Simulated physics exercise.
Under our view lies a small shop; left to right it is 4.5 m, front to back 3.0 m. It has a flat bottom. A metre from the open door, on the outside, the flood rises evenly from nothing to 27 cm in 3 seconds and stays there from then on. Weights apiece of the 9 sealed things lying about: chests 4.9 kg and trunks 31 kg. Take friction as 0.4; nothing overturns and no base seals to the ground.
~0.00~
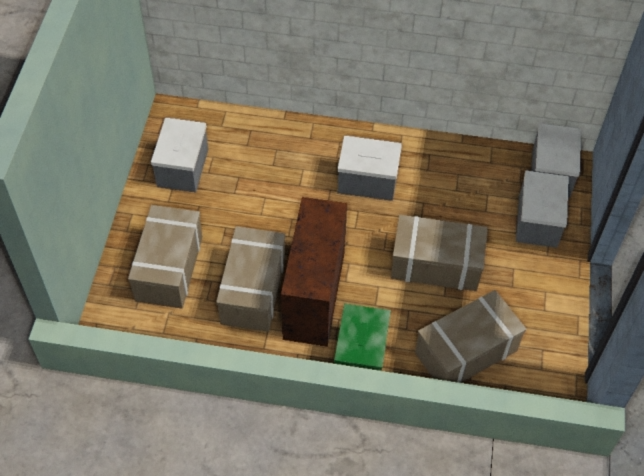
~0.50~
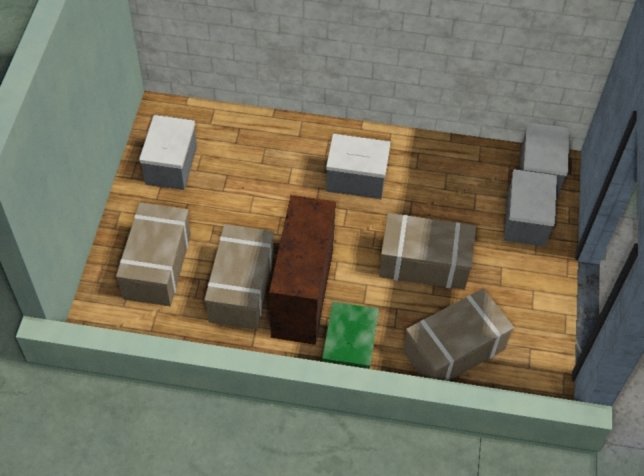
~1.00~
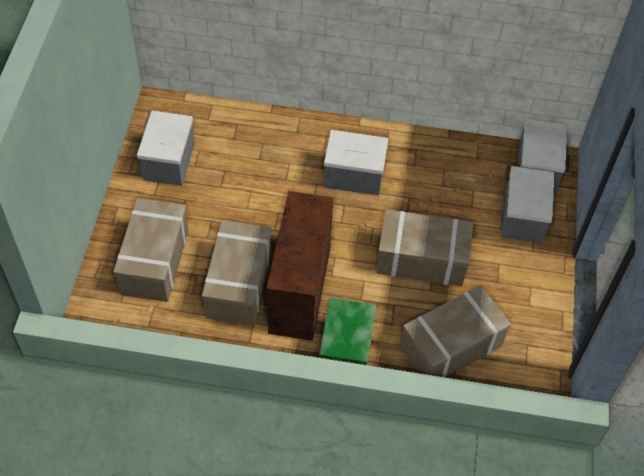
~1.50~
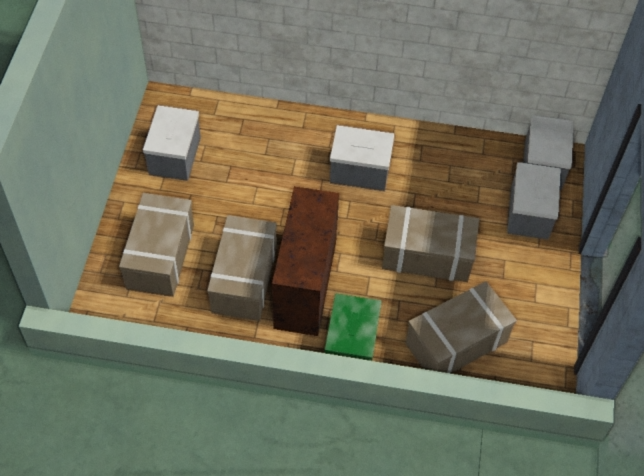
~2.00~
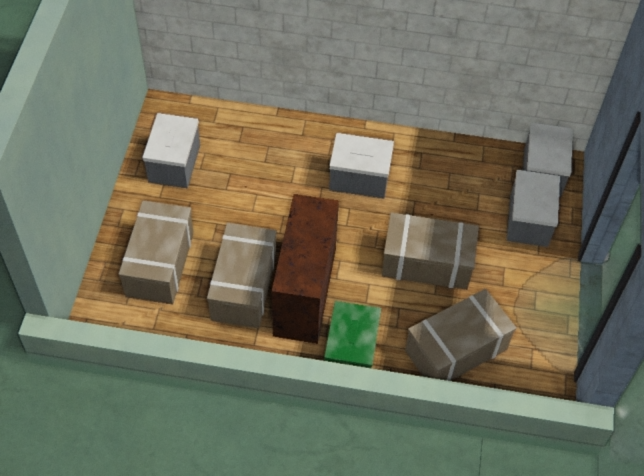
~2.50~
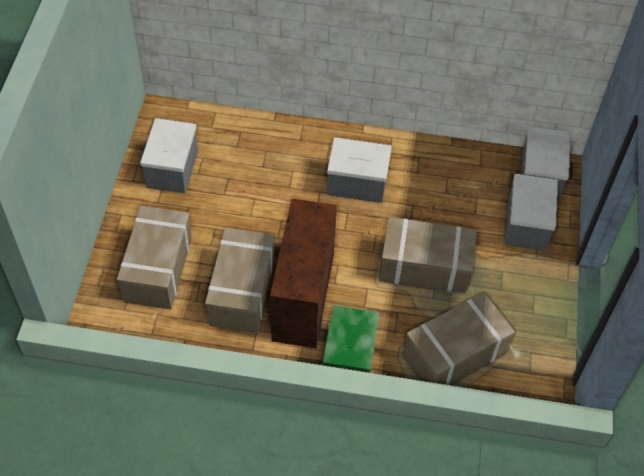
Greenish water spreading over the ground outside a small shop, then creeping through the open doorway across the wooden floor.
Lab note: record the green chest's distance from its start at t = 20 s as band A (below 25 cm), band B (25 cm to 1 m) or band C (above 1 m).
It is displaced moderately.
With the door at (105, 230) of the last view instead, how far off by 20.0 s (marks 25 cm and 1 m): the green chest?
The green chest ends up a great distance away.
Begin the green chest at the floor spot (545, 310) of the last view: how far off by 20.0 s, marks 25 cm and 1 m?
Outcome - it ends up well away.
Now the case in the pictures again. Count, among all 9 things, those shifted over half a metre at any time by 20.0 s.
Answer: 9.
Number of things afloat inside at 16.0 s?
9 at that moment.
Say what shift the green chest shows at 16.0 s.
Roughly 60 cm.
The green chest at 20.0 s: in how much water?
Depth approx. 20 cm.
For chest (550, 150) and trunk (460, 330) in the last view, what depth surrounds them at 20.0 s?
20 and 26 cm.
After 4.0 s the green chest is near (338, 341), 0.1 m from its start, aground; 0 afloat.
After 9.0 s the green chest is near (339, 335), 0.1 m from its start, afloat; 9 afloat.
After 16.0 s the green chest is near (418, 299), 0.6 m from its start, afloat; 9 afloat.
After 20.0 s the green chest is near (410, 292), 0.6 m from its start, afloat; 9 afloat.
